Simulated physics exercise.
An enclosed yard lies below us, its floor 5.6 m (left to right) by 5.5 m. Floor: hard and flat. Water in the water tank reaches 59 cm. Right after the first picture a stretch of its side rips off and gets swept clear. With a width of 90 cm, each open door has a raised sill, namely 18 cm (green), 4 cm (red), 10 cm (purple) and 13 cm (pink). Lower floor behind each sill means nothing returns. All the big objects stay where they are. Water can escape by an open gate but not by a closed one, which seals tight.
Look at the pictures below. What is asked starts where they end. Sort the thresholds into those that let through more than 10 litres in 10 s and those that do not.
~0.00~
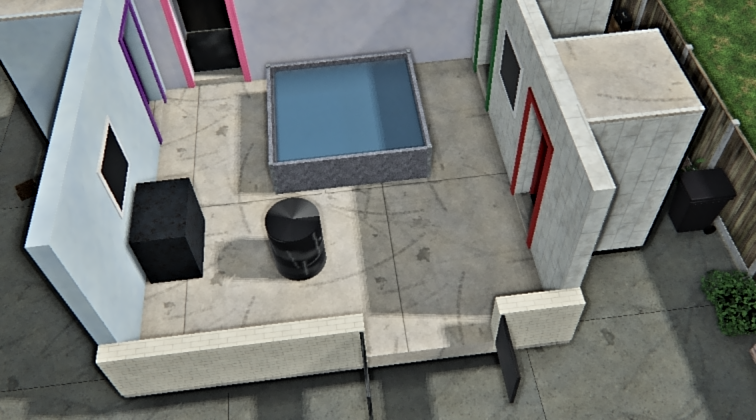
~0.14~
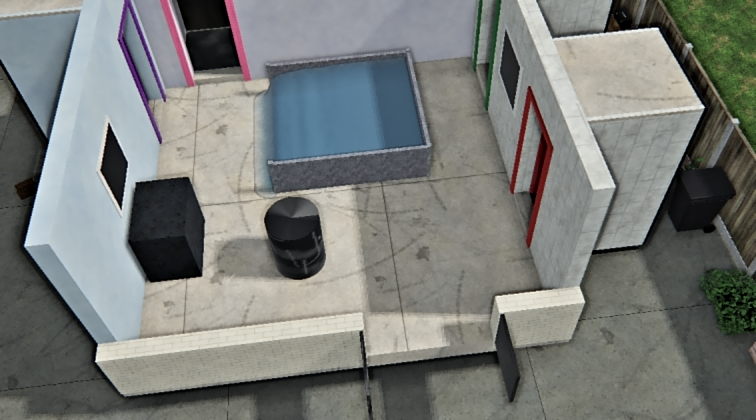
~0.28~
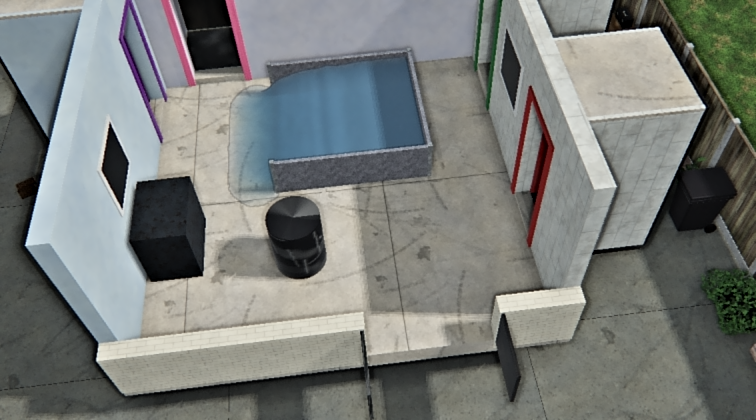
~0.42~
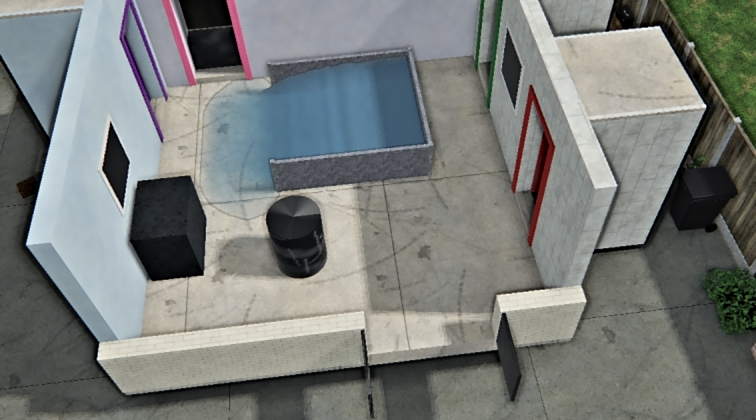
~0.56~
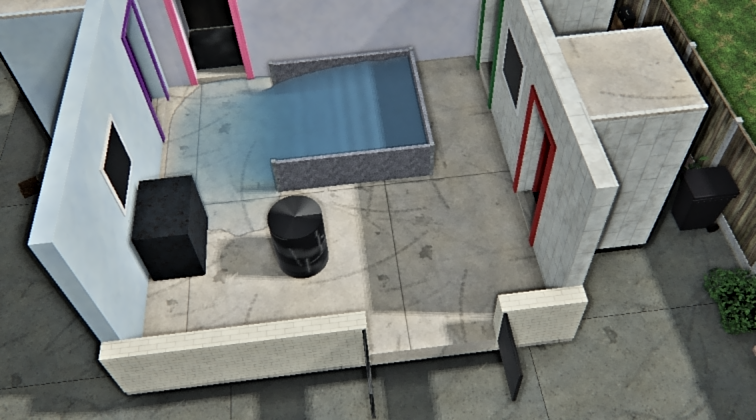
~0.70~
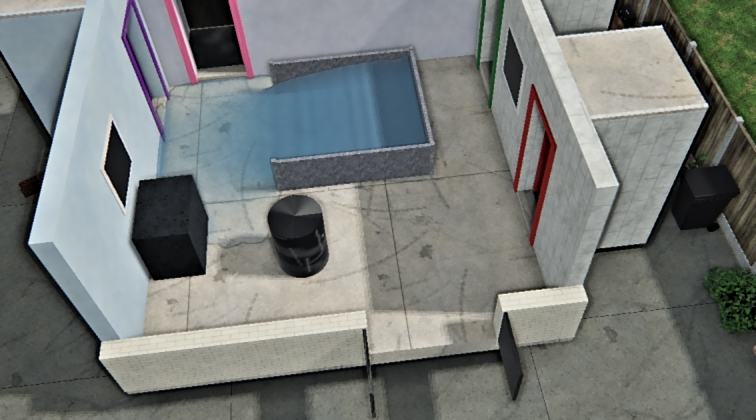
Sorted: Green door does not; red door lets more through; purple door lets more through; pink door lets more through.
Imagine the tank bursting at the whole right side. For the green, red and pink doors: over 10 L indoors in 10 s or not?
Green exceeds; red exceeds; pink falls short.
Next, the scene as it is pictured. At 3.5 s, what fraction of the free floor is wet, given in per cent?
Close to 50 in a hundred parts are wet.
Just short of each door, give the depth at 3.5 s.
Depths: Green door 0 cm, red door 0 cm, purple door 27 cm, pink door 27 cm.
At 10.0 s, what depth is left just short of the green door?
About 5.0 cm.
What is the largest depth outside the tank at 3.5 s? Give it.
It tops out at some 29 cm.
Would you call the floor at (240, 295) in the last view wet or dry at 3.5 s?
Looks like it's submerged.
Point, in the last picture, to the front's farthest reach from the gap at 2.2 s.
About (141, 365) in the last view.
After 1.4 s water covers 30 % of the floor and is deepest (42 cm) near (167, 110); green door not reached, red door not reached, purple door 35 cm at the sill, 81 L in, pink door 15 cm at the sill, 0 L in.
After 2.2 s water covers 35 % of the floor and is deepest (42 cm) near (162, 164); green door not reached, red door not reached, purple door 39 cm at the sill, 233 L in, pink door 21 cm at the sill, 7 L in.
After 3.5 s water covers 50 % of the floor and is deepest (29 cm) near (170, 90); green door not reached, red door not reached, purple door 27 cm at the sill, 436 L in, pink door 27 cm at the sill, 90 L in.
After 6.0 s water covers 90 % of the floor and is deepest (18 cm) near (141, 365); green door 9 cm at the sill, 0 L in, red door 8 cm at the sill, 2 L in, purple door 14 cm at the sill, 545 L in, pink door 14 cm at the sill, 161 L in.
After 10.0 s water covers 95 % of the floor and is deepest (14 cm) near (161, 172); green door 5 cm at the sill, 0 L in, red door 8 cm at the sill, 41 L in, purple door 13 cm at the sill, 554 L in, pink door 12 cm at the sill, 162 L in.
